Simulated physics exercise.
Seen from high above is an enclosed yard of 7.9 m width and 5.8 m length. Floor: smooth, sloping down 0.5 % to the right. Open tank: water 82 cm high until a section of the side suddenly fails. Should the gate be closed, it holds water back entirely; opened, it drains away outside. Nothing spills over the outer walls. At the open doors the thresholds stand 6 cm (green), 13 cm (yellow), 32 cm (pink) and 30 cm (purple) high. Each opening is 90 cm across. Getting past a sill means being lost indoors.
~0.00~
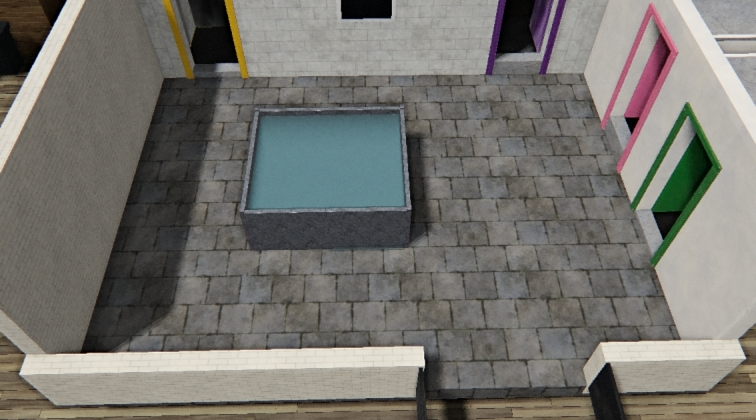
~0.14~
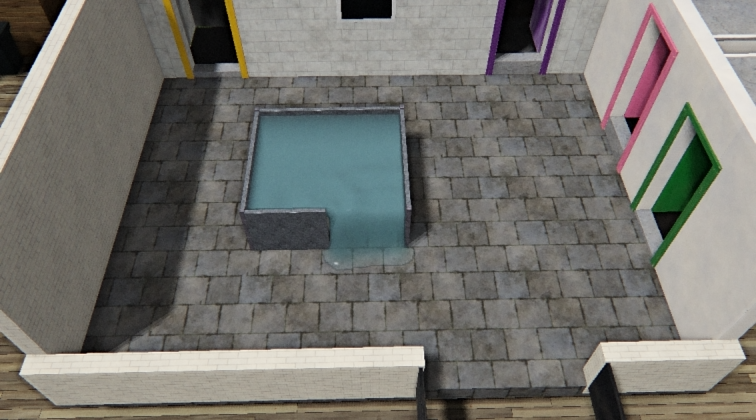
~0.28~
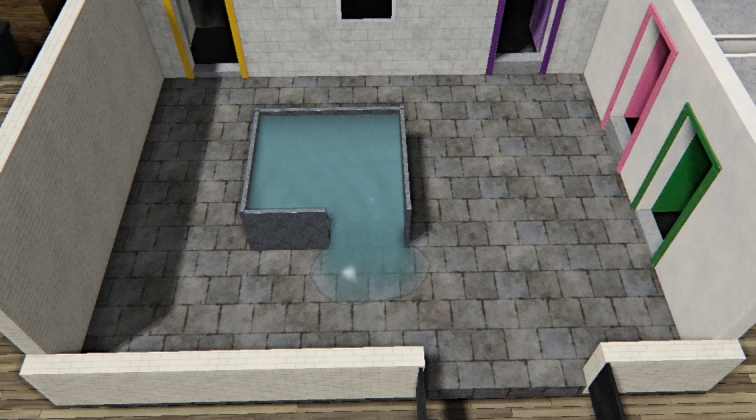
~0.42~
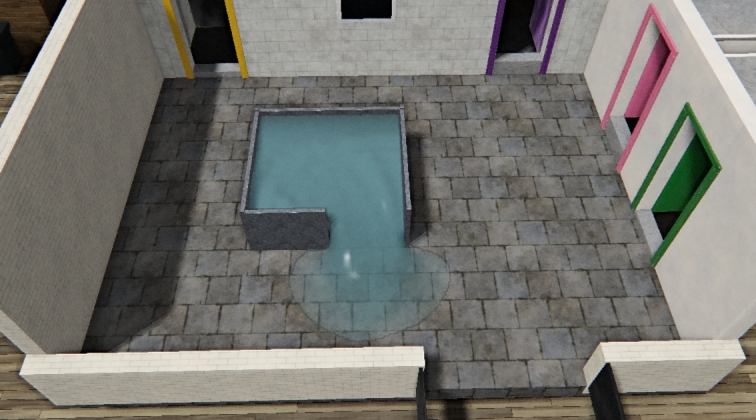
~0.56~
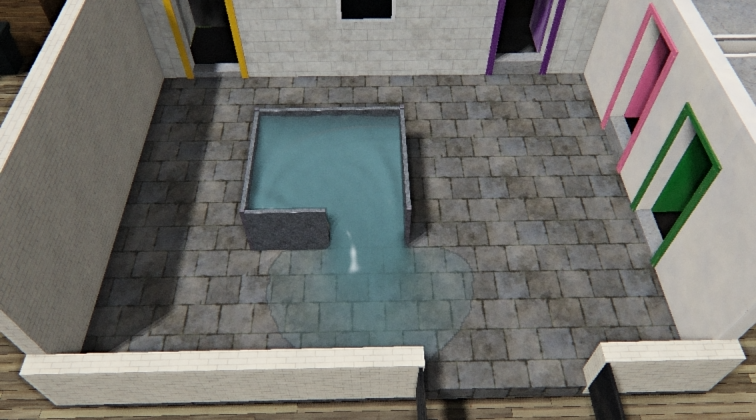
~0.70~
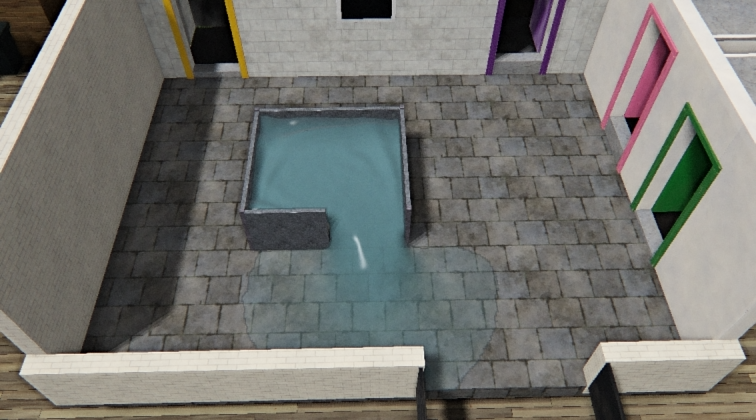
Water in an open stone tank pours out through a gap at the front right of its wall and spreads in a widening, thinning sheet across the paved floor of a walled yard with yellow, purple, pink and green doorways.
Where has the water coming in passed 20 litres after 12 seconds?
At the end, at the green door the limit will hold; at the yellow door the limit will hold; at the pink door the limit will hold; at the purple door the limit will hold.
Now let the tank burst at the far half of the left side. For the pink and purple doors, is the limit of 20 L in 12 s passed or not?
Log - pink: Threshold not reached, purple: Threshold not reached.
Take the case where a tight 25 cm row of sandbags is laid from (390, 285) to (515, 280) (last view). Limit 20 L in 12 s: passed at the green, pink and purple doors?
Result - green: Yes, exceeded, pink: No, not exceeded, purple: No, not exceeded.
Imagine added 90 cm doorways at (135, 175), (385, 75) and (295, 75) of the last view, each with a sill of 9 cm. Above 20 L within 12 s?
Note, doorways in listed order: Stays short, stays short, stays short.
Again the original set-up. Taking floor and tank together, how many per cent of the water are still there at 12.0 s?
Near 64 in a hundred is still there.
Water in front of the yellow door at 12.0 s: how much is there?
Average: ~ 7.0 cm.
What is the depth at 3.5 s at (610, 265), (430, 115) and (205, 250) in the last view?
Depth readings in turn - 2, 0, 2 cm.
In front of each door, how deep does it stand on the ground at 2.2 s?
Measured in centimetres, the green door gives 0, the yellow door 0, the pink door 0 and the purple door 0.
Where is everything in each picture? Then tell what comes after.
The first picture shows still water, 82 cm deep, in the open tank at (328, 160).
In the second picture, water pours out at (367, 232) and has run 0.7 m, to (411, 250); typically 10 cm deep outside, 82 cm at the open tank's back.
In the third picture, the front is at (332, 294), 1.0 m from the gap at (367, 235); 1.1 m2 of floor is under water; 82 cm left at the back of the open tank.
In the fourth picture, water pours out at (367, 236) and has run 1.4 m, to (349, 333); typically 9 cm deep outside, 82 cm at the open tank's back.
In the fifth picture, the front is at a hidden place, 2.0 m from the gap at (367, 236); 4.2 m2 of floor is under water; 75 cm left at the back of the open tank.
In the sixth picture, water pours out at (367, 235) and has run 2.4 m, to a hidden place; typically 6 cm deep outside, 69 cm at the open tank's back.
After 1.4 s water covers 20 % of the floor and is deepest (50 cm) near (373, 372); green door not reached, yellow door not reached, pink door not reached, purple door not reached.
After 2.2 s water covers 25 % of the floor and is deepest (41 cm) near (372, 358); green door not reached, yellow door not reached, pink door not reached, purple door not reached.
After 3.5 s water covers 35 % of the floor and is deepest (28 cm) near (372, 358); green door 4 cm at the sill, 0 L in, yellow door not reached, pink door not reached, purple door not reached.
After 7.0 s water covers 80 % of the floor and is deepest (14 cm) near (373, 372); green door 5 cm at the sill, 0 L in, yellow door 11 cm at the sill, 0 L in, pink door 3 cm at the sill, 0 L in, purple door 6 cm at the sill, 0 L in.
After 12.0 s water covers 95 % of the floor and is deepest (10 cm) near (596, 160); green door 3 cm at the sill, 0 L in, yellow door 7 cm at the sill, 0 L in, pink door 10 cm at the sill, 0 L in, purple door 7 cm at the sill, 0 L in.
